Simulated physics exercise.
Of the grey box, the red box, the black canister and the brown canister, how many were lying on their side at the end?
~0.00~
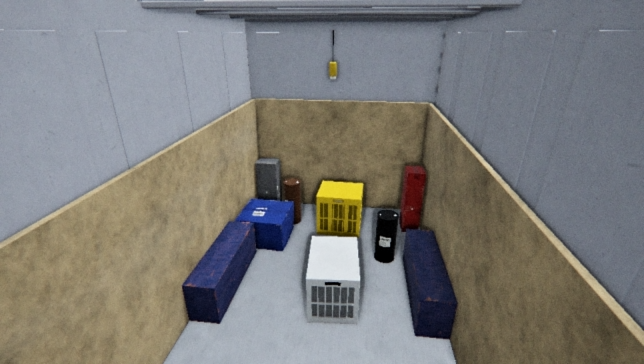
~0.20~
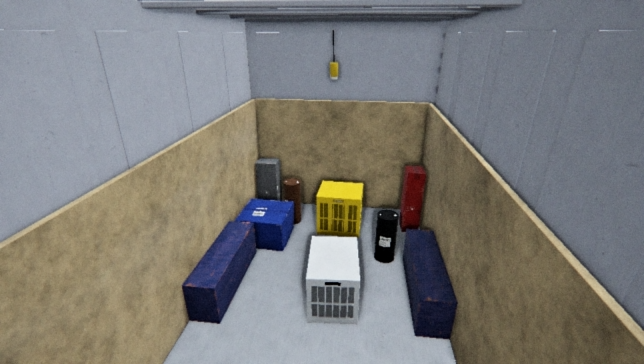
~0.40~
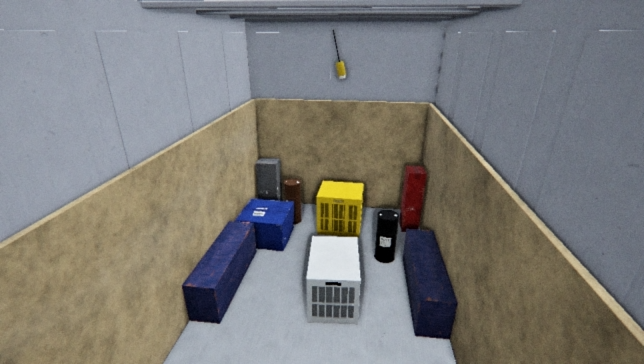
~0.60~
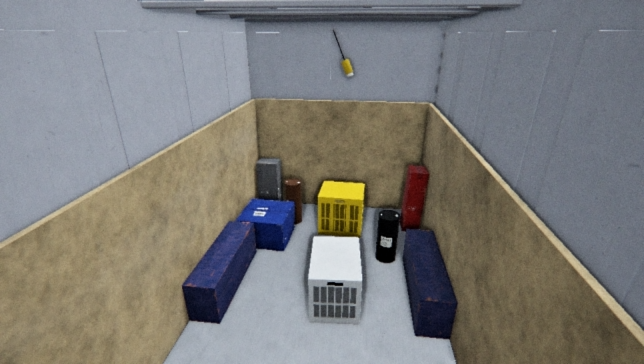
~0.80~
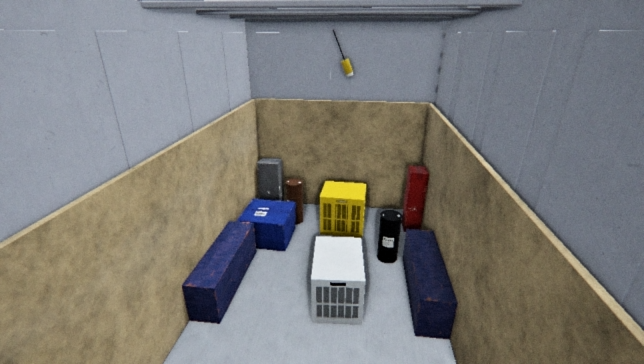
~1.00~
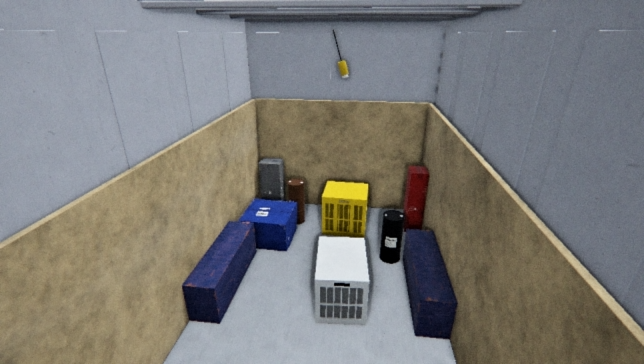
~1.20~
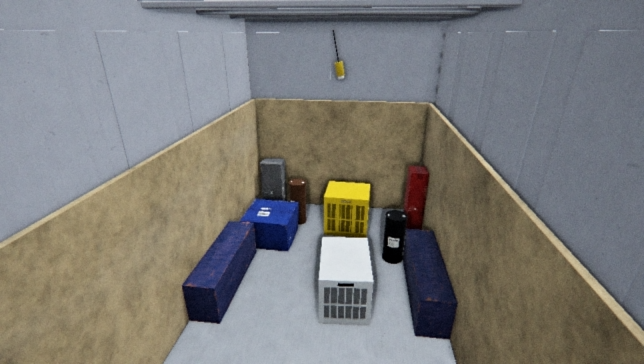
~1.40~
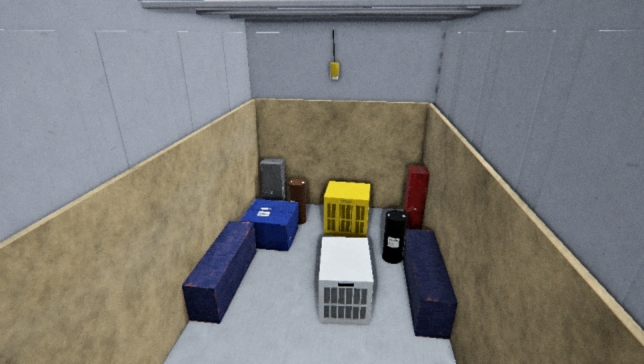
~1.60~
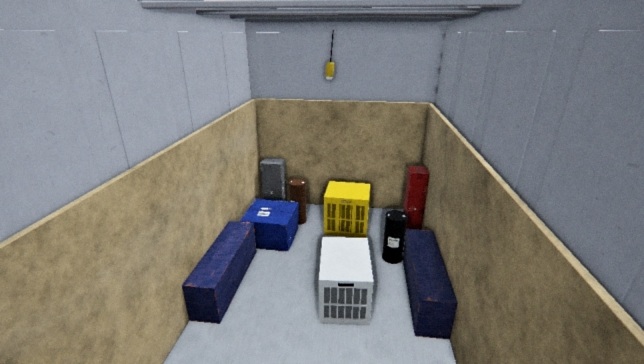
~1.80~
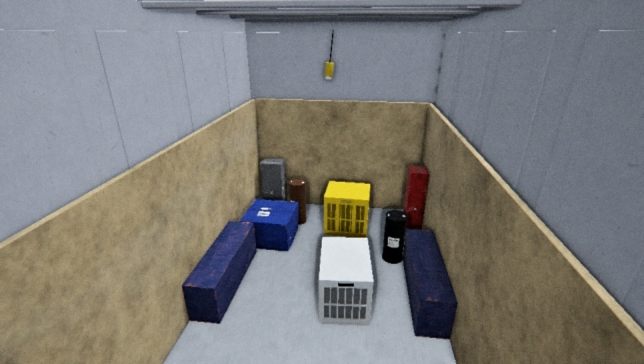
None of them were lying on their side. The grey box, the red box and both canisters were all still upright at the end.
